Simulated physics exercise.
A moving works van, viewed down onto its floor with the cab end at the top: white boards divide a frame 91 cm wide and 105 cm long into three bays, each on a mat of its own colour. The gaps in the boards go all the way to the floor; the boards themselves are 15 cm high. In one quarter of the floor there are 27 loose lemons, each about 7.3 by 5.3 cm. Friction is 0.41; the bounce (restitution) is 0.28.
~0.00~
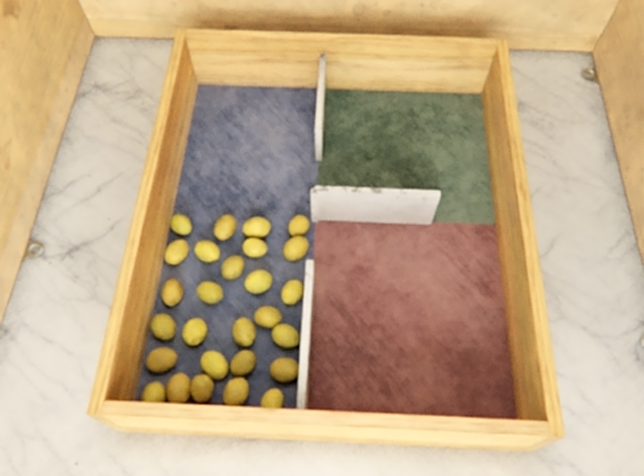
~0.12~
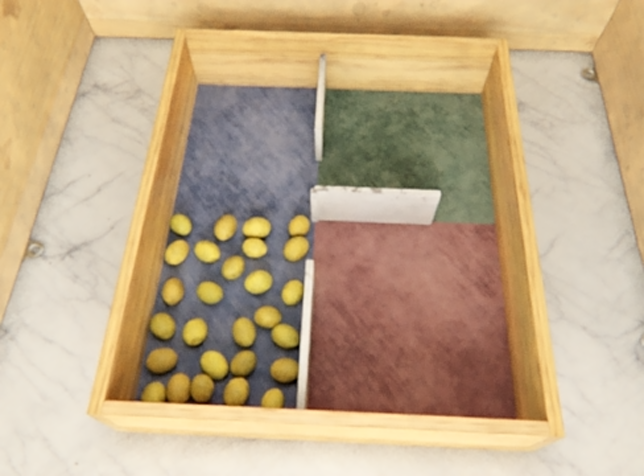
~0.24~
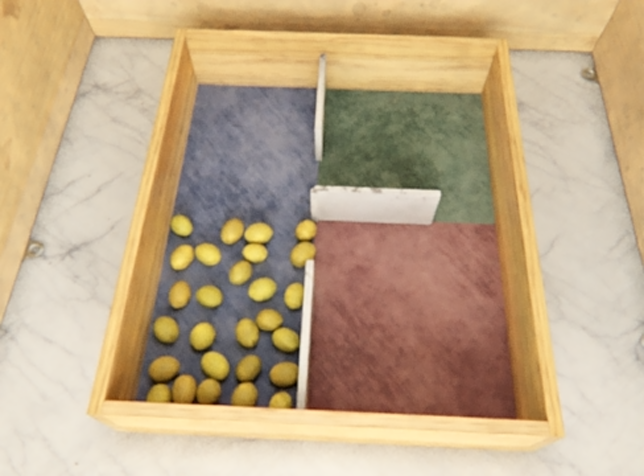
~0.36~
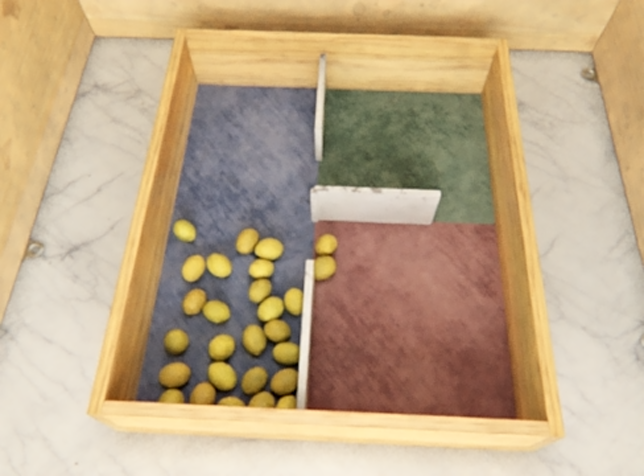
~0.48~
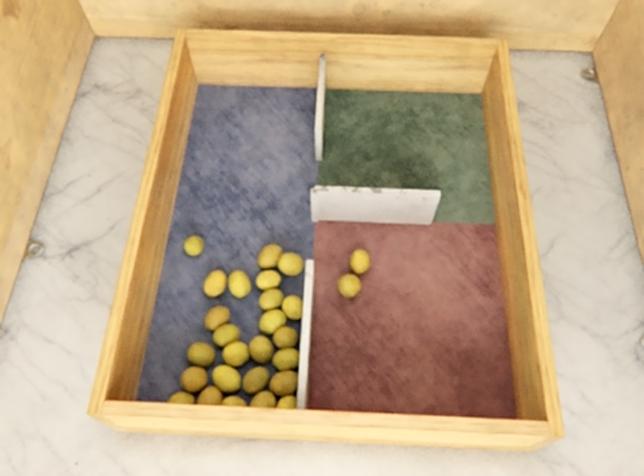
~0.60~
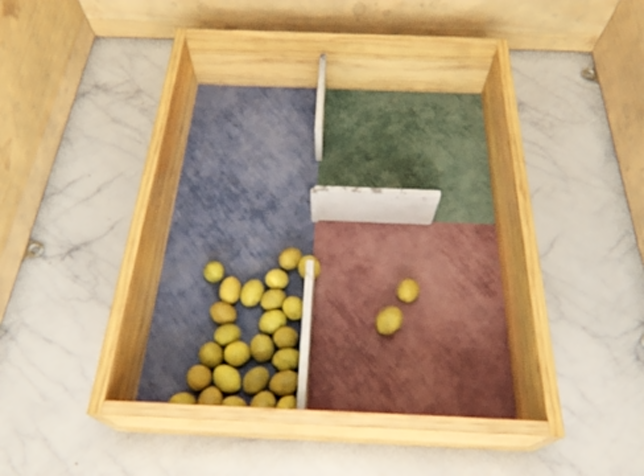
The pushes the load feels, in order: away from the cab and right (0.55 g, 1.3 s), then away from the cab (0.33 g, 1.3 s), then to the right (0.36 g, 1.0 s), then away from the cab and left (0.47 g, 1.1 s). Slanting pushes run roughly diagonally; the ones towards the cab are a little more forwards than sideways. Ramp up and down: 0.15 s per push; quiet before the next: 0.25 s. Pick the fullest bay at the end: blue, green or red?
Blue.
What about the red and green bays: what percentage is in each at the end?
Roughly red 10 %, green 0 %.
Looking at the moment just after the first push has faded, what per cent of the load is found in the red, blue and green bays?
Red 10, blue 90, green 0 %.
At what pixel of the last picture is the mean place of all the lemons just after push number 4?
About (233, 369).
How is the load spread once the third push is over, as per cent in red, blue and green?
The load sits as red 10 per cent, blue 90 per cent and green 0 per cent.
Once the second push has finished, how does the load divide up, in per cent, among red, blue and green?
Red 10, blue 90, green 0 per cent.
After push 1 (1.54 s), 4 in the red bay and 23 in the blue bay.
After push 2 (3.09 s), 4 in the red bay and 23 in the blue bay.
After push 3 (4.34 s), 4 in the red bay and 23 in the blue bay.
After push 4 (5.69 s), 4 in the red bay and 23 in the blue bay.
Final count (at 6.48 s), 4 in the red bay and 23 in the blue bay.
